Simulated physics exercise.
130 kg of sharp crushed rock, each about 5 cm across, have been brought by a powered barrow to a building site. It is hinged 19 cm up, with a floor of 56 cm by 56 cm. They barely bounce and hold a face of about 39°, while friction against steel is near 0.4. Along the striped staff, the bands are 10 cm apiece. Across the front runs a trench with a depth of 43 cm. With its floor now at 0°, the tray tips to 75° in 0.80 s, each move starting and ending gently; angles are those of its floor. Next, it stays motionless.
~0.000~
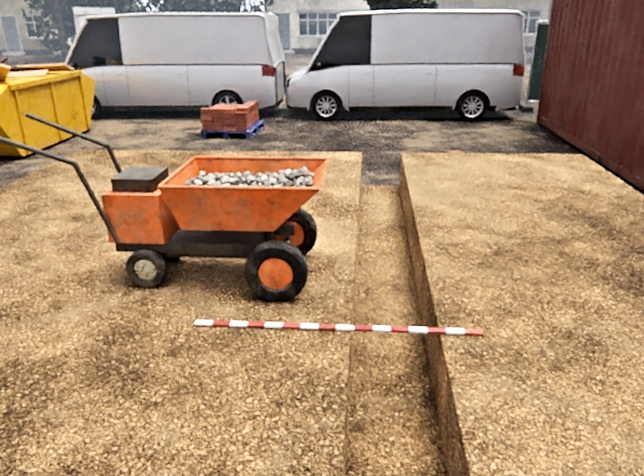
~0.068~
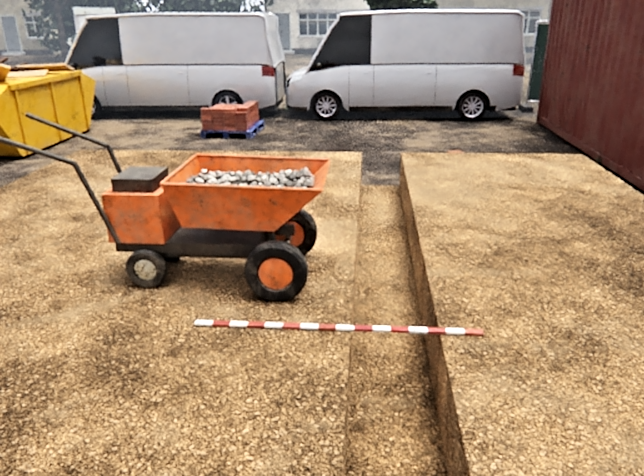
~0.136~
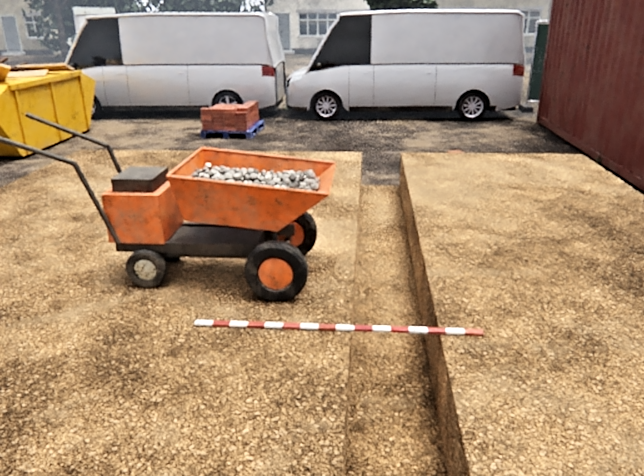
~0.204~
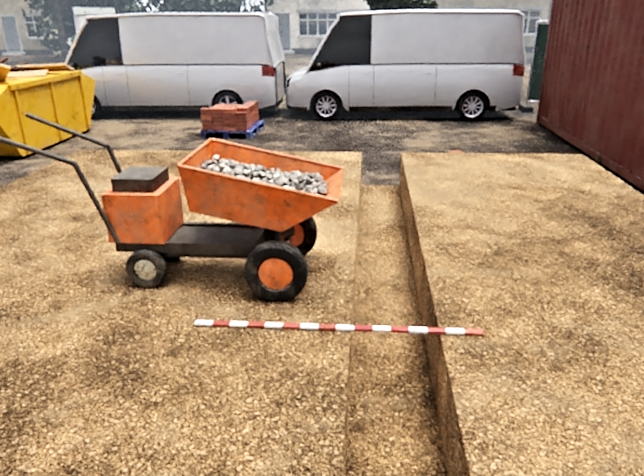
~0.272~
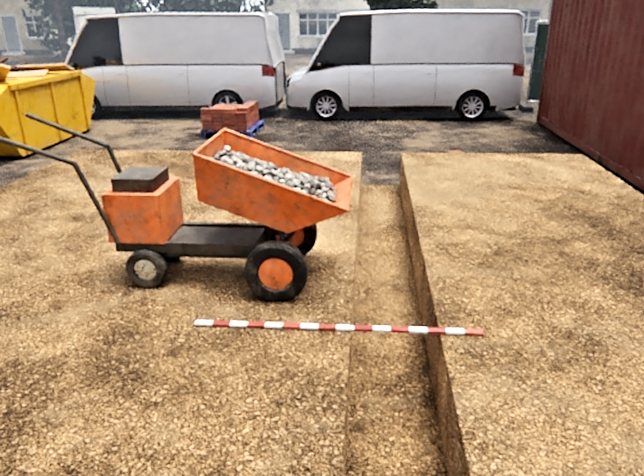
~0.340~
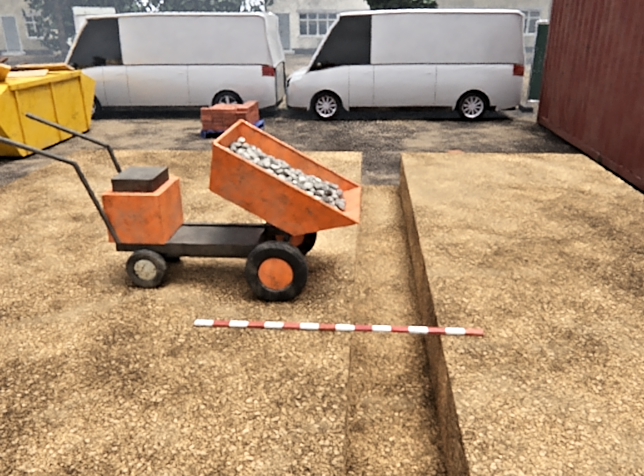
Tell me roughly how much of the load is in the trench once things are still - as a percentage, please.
I would put it at 99 %.
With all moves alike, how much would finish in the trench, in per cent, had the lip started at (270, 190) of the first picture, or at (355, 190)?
About 60 per cent from the first spot, about 60 from the second.
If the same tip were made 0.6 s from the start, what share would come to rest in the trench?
Estimate: About 95 %.
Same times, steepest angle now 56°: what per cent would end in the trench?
Share in trench: Approx. 45%.
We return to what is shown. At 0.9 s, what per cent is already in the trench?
Roughly 40 percent of the load.
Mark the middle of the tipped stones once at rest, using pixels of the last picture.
Centre estimate: Around (400, 326).
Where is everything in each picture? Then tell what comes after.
The tray is at 0°, its lip at (319, 189); the top of the load is at (265, 175), in the first frame.
The tray is at 2°, its lip at (321, 191); the top of the load is at (258, 175); the stones move at 0.3 m/s on average, in the second frame.
The tray is at 6°, its lip at (328, 194); the top of the load is at (224, 173); the stones move at 0.6 m/s on average, in the third frame.
The tray is at 12°, its lip at (338, 201); the top of the load is at (221, 166); the stones move at 0.9 m/s on average, in the fourth frame.
The tray is at 20°, its lip at (348, 211); the top of the load is at (226, 156); the stones move at 1.1 m/s on average, in the fifth frame.
The tray is at 29°, its lip at (359, 223); the top of the load is at (238, 147); the stones move at 1.2 m/s on average, in the sixth frame.
After 0.6 s the floor is at 63°; 100 % in the tray; the foremost stones are at (373, 249).
After 0.9 s the floor is at 75°; 60 % in the tray, 40 % in the trench; the foremost stones are at (426, 317).
After 1.2 s the floor is at 75°; 8 % in the tray, 91 % in the trench, 1 % past the trench; the foremost stones are at (443, 292).
After 3.2 s the floor is at 75°; 0 % in the tray, 99 % in the trench, 1 % past the trench; the foremost stones are at (448, 294).
